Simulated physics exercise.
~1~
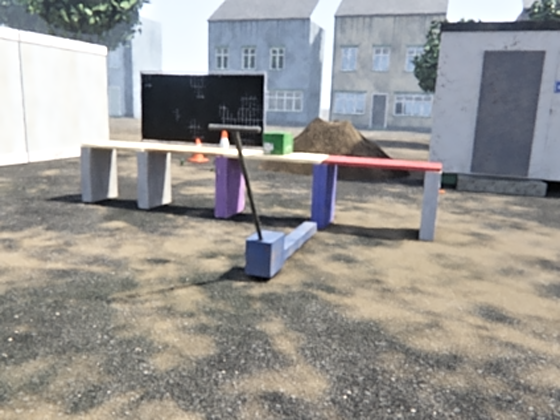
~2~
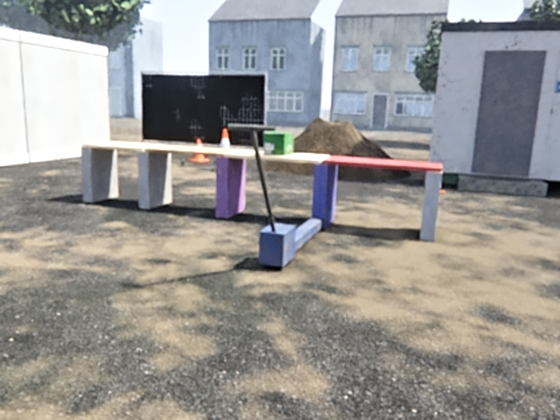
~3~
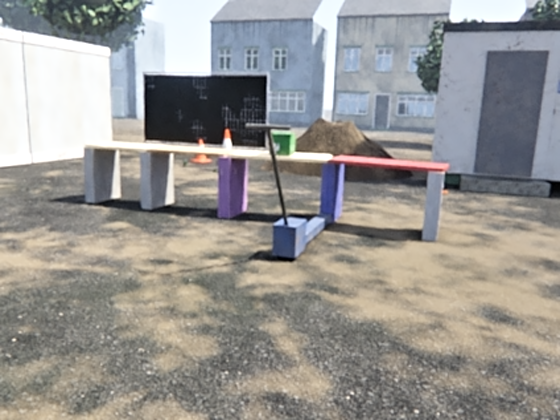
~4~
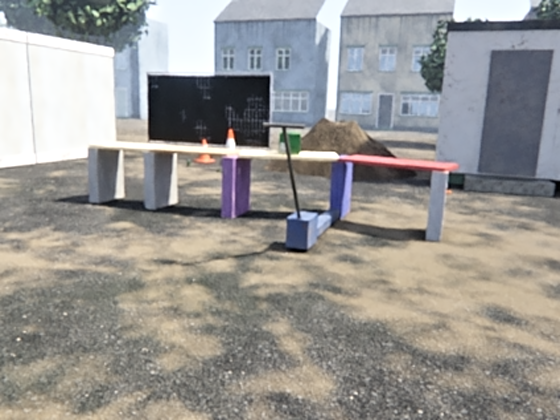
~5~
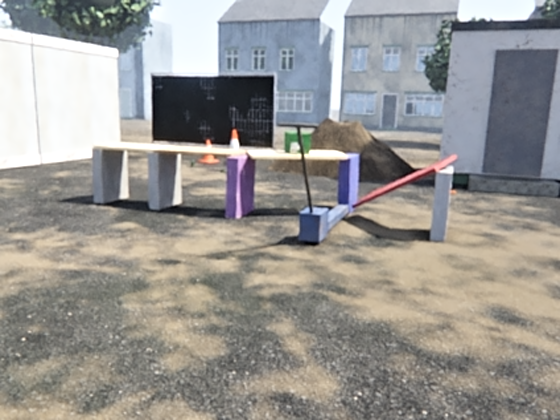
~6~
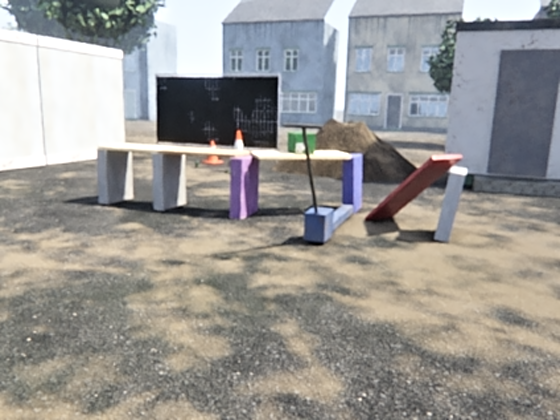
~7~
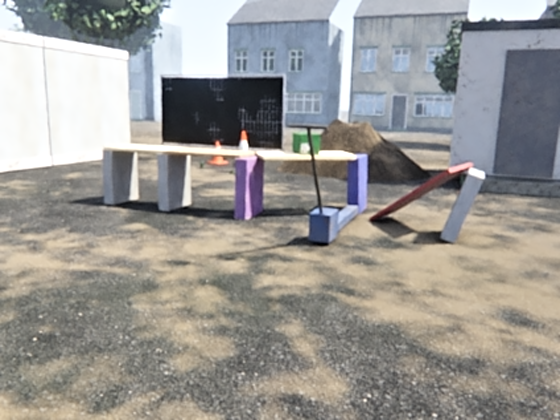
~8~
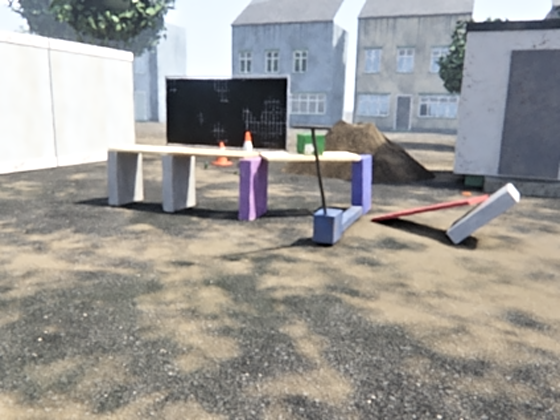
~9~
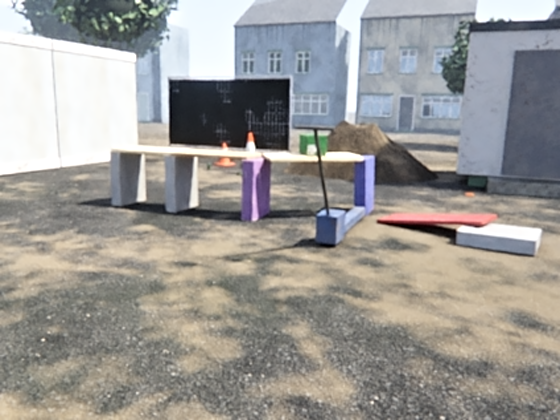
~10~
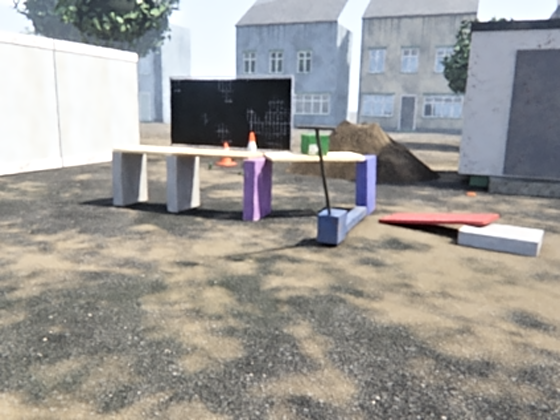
On an open gravel yard in front of pale houses, a long low shelf of boards rests on upright blocks, with a dark panel, traffic cones and a dirt mound behind it. A blue wheeled jack with a tall handle slides away to the right toward the blue upright under the red board. The red board's left end drops off and tilts to the ground, while its right end stays propped on the grey end block. That block then leans right and topples onto its side, bringing the board down. The jack stands still, and the rest of the shelf remains up.
